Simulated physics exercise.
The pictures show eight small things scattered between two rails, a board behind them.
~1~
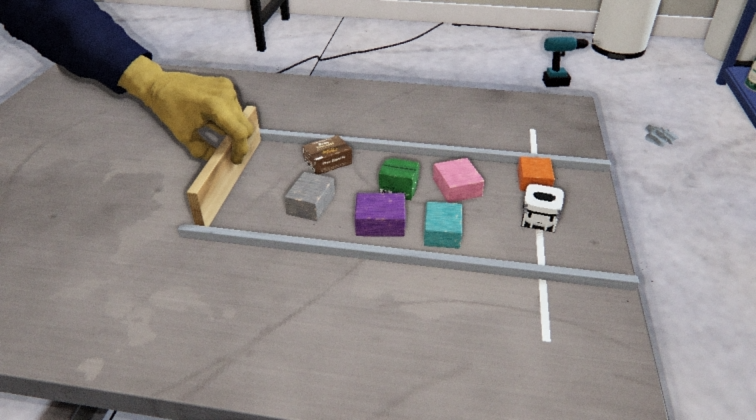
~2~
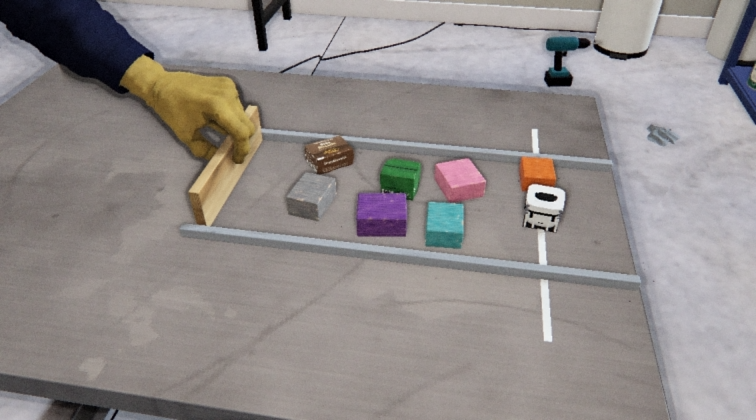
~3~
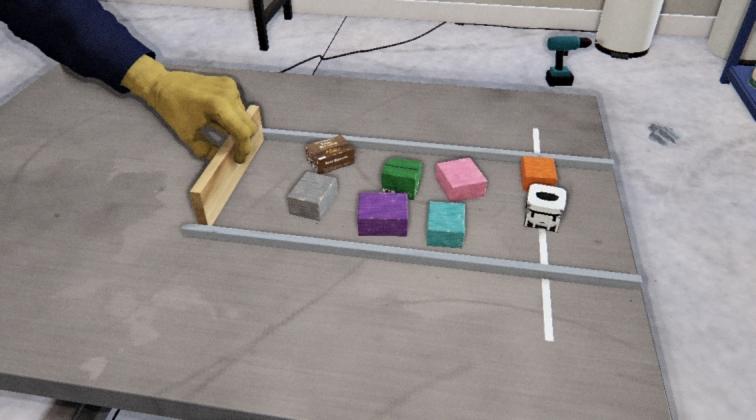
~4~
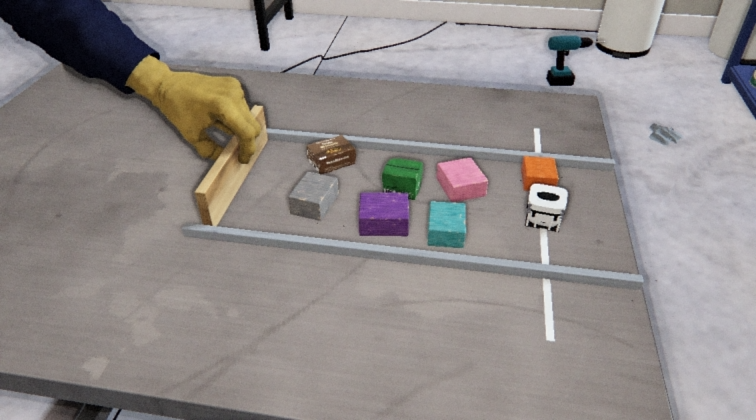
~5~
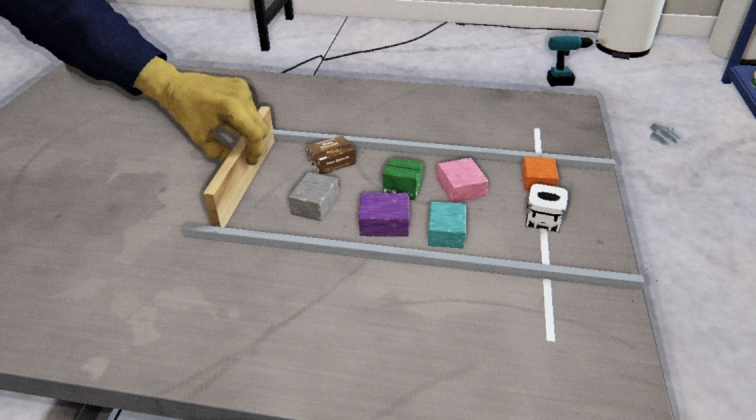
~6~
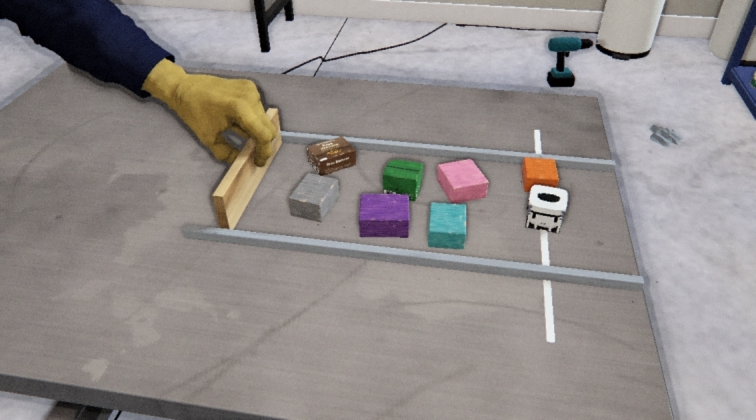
At first, a yellow-gloved hand holds a wooden board upright near the left ends of two rails, with eight small objects, including colorful blocks and a white item, scattered between them. The hand then slides the board slightly right, narrowing the gap to the gray and brown objects, while all eight stay put.
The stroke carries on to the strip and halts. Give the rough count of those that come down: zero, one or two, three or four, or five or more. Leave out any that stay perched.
The number that fall off is one or two.
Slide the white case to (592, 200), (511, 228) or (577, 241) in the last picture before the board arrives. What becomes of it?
Place by place, it goes over; falls; goes over.
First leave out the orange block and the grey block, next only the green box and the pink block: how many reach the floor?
0 in the first case, 1 in the second.
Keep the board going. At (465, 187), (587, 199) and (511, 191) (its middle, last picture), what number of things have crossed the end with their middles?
It would be 0, 5 and 0.
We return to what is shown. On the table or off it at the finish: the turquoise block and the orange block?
The turquoise block drops off; the orange block falls.
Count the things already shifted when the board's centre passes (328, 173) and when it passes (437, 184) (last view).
At the one place 2, at the other 6.
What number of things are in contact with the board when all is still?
The number is 3.
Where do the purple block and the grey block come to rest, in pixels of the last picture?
First (610, 250), then (563, 222).
Soon after, none off yet; white case at rest near (546, 209); orange block at rest near (540, 175); pink block at rest near (462, 181).
After that, none off yet; white case at rest near (546, 209); orange block at rest near (540, 175); pink block displaced about its own width near (508, 185).
In the end, the number that fall off is one or two; gone, turquoise block and orange block.
